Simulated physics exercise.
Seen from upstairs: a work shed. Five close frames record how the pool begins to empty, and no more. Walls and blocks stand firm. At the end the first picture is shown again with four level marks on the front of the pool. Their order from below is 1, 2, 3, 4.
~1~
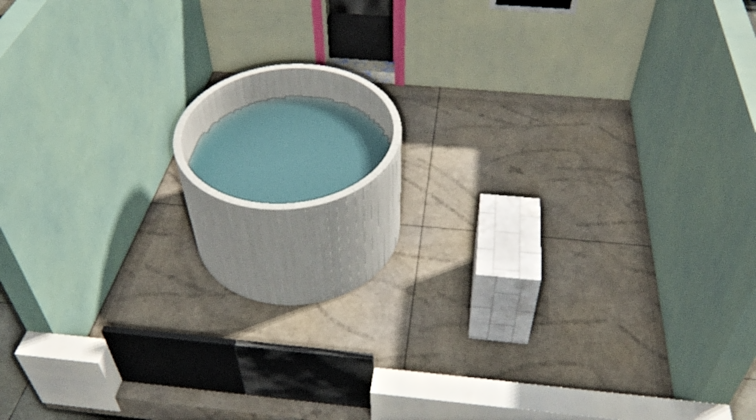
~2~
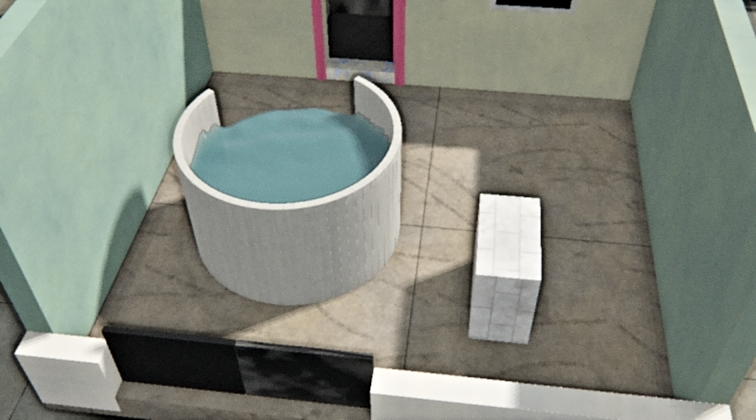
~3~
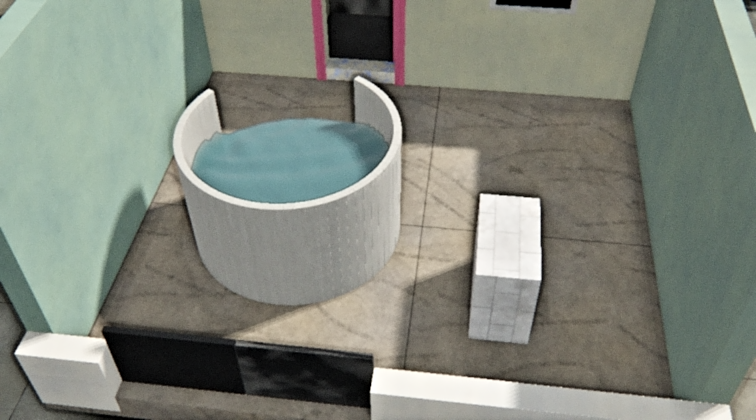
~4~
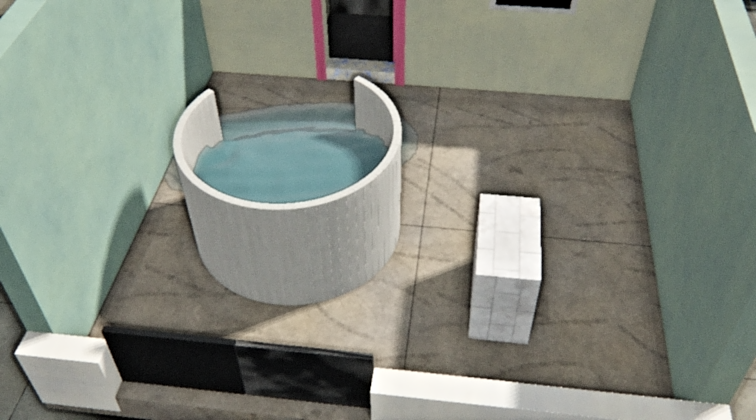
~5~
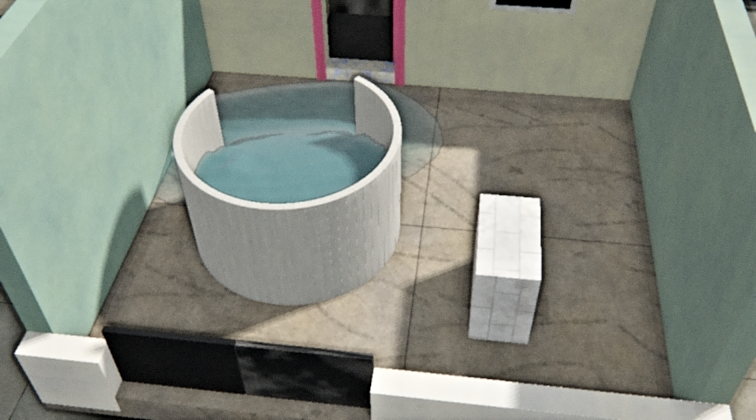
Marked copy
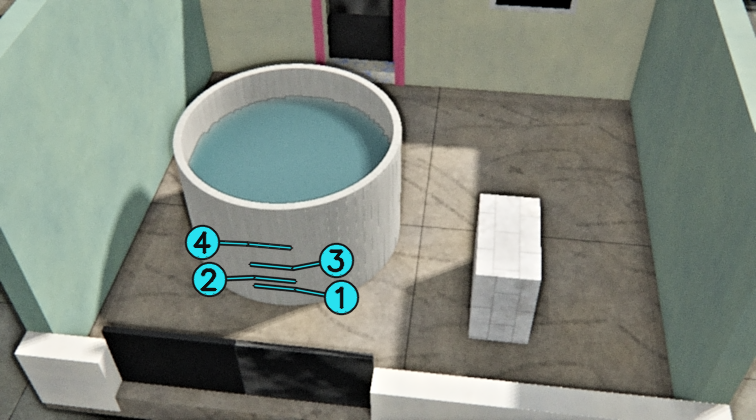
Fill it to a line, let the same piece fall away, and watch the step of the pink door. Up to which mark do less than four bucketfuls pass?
Line 2.
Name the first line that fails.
That would be 3.
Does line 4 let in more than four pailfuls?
Yes.
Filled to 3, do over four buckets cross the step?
Yes, that goes wrong.
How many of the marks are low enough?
Two.
On the marked copy, 1 at (275, 287); 2 at (274, 279); 3 at (272, 266); 4 at (268, 246); from the bottom up 1, 2, 3, 4.
With 1, nothing gets over.
With 2, a bucket or two gets in.
With 3, about 10 bucketfuls get in.
With 4, dozens of bucketfuls pour in.
